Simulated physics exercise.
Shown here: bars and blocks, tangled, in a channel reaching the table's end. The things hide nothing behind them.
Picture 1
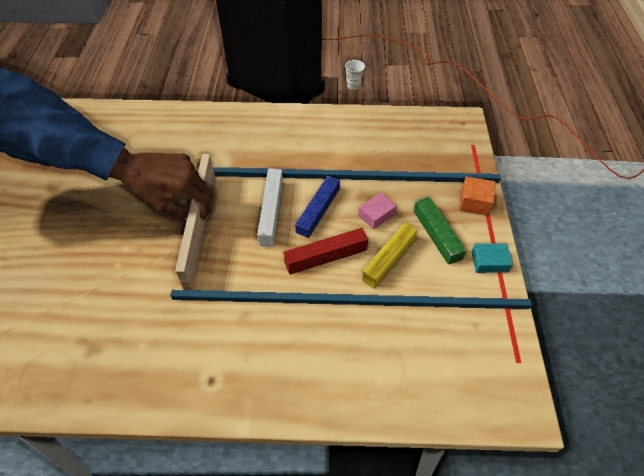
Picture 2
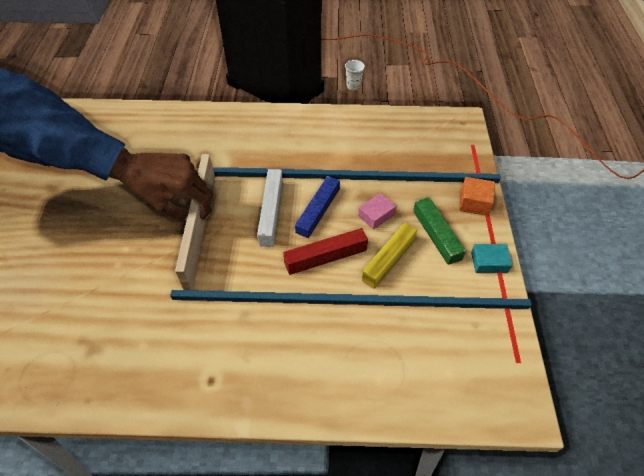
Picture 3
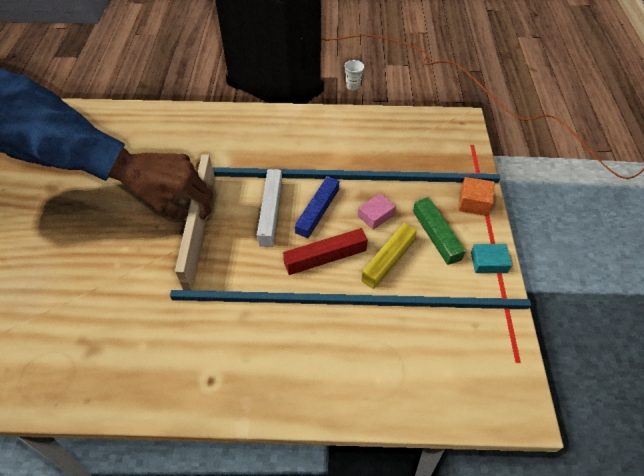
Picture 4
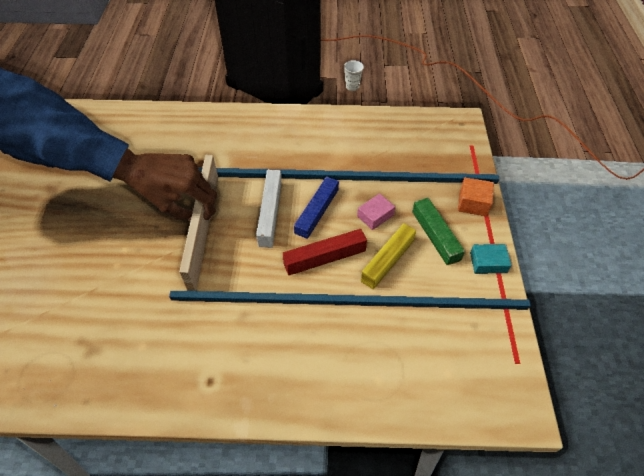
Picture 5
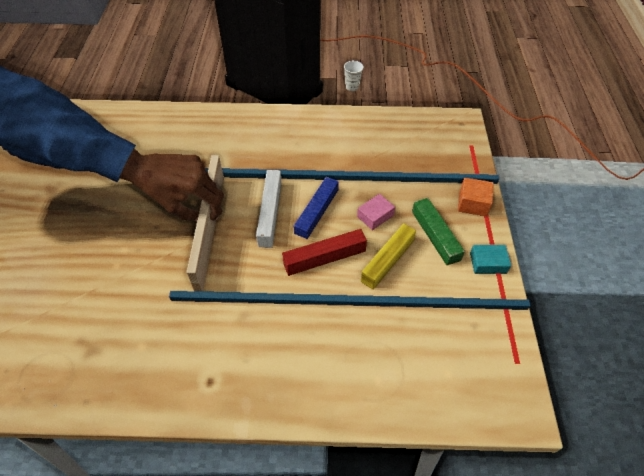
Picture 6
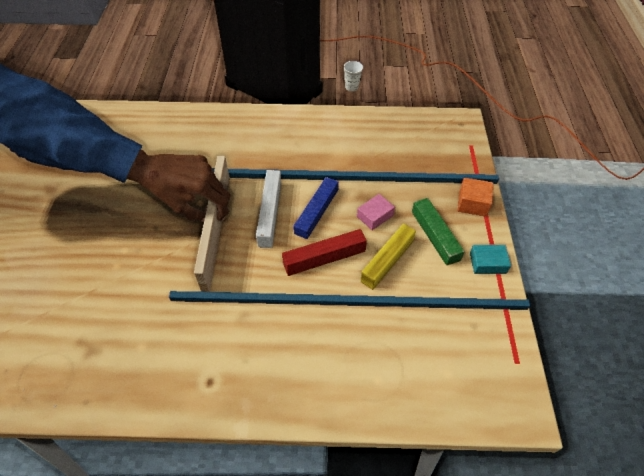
On a wooden table, a hand slides a board slightly right toward colored blocks.
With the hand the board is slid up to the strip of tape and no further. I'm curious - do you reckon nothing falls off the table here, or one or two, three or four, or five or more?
I'd say five or more fall off.
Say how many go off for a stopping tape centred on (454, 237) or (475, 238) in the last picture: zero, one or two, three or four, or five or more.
One after another: Three to four; three to four.
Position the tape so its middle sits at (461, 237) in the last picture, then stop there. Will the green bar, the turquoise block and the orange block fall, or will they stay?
Observed: Green bar toppled; turquoise block toppled; orange block toppled.
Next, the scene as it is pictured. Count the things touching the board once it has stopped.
It ends up touching 1.
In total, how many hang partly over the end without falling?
Answer: 1.
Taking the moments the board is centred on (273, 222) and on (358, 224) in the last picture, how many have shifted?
First 1, then 6.
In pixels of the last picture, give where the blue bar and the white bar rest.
In order, first (508, 209), then (496, 213).
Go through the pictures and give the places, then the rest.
Turquoise block (492, 258); orange block (477, 196); green bar (439, 230); board (198, 219); tape (492, 237), in the first picture.
Orange block (477, 196); red bar (326, 251), in the second picture.
Green bar (438, 230); board (197, 219), in the third picture.
Turquoise block (490, 259); blue bar (317, 207), in the fourth picture.
Orange block (476, 197); white bar (270, 208), in the fifth picture.
Turquoise block (490, 259); orange block (475, 197); green bar (437, 231); board (214, 221); tape (491, 238), in the sixth picture.
Soon after, none off yet; turquoise block at rest near (490, 259); orange block at rest near (475, 197); green bar at rest near (437, 231).
Then, none off yet; turquoise block moving near (498, 261); orange block moved about its own width near (494, 195); green bar moved a little near (473, 230).
At rest, the number that fall off is five or more; fallen, red bar, pink block, yellow stick, green bar, orange block and turquoise block.
